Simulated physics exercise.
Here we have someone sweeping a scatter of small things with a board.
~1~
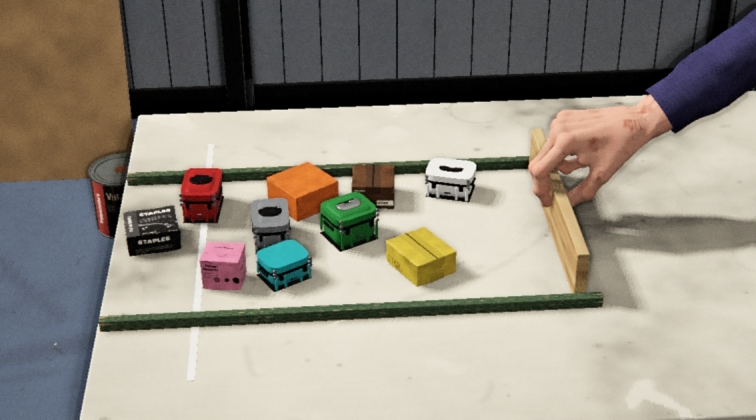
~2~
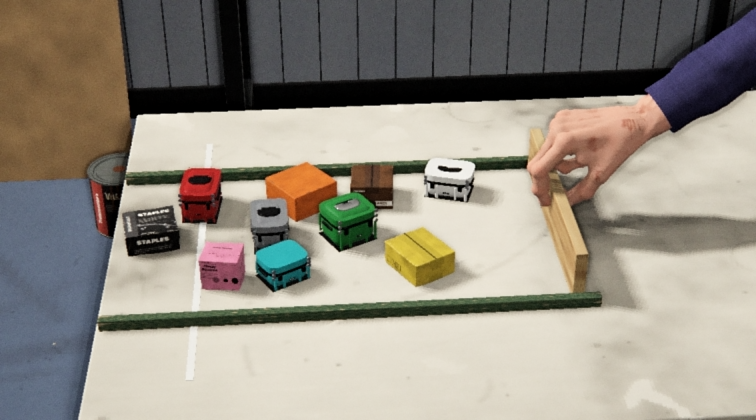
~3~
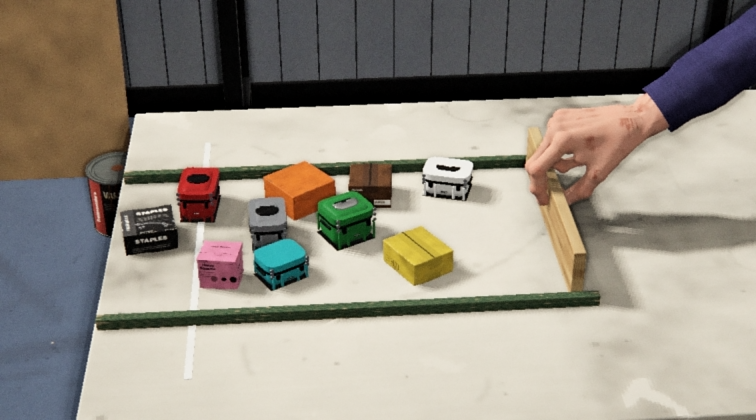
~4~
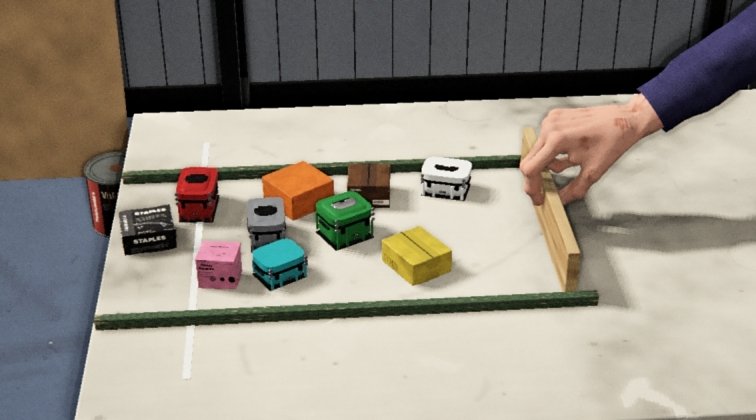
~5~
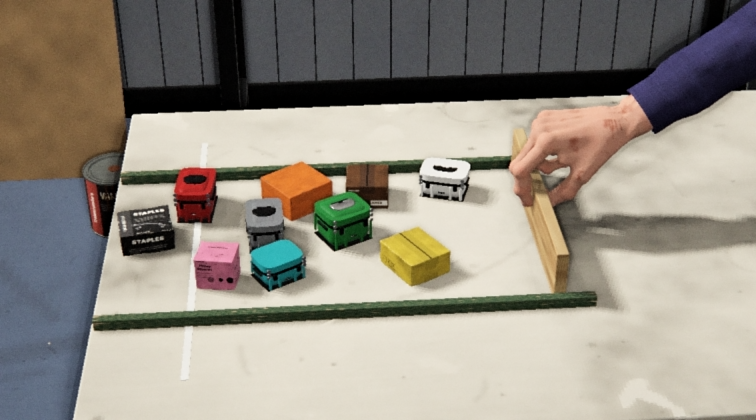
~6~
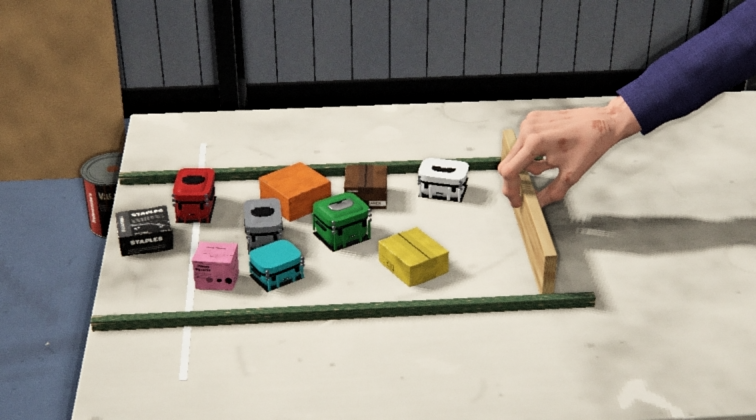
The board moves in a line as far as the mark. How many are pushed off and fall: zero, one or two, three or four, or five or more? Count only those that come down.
As it turns out, the number that fall off is three or four.
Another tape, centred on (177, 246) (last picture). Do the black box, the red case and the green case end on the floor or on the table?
The black box goes over, the red case goes over, the green case holds on.
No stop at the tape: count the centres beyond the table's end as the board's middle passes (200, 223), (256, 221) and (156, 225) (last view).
In that order 4, 1 and 7.
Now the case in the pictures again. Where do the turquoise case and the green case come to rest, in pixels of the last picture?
Near (121, 269) and (172, 222).
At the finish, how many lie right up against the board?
In contact: 3.
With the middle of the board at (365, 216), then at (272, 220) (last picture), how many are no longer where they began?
At the one place 5, at the other 10.
Early on, none off yet; black box at rest near (144, 231); red case at rest near (195, 195); pink box at rest near (216, 266).
A while later, none off yet; black box travelled a little near (120, 235); red case travelled about its own width near (139, 196); pink box travelled about its own width near (189, 266).
Finally, the number that fall off is three or four; lost, orange block, pink box, red case and black box.
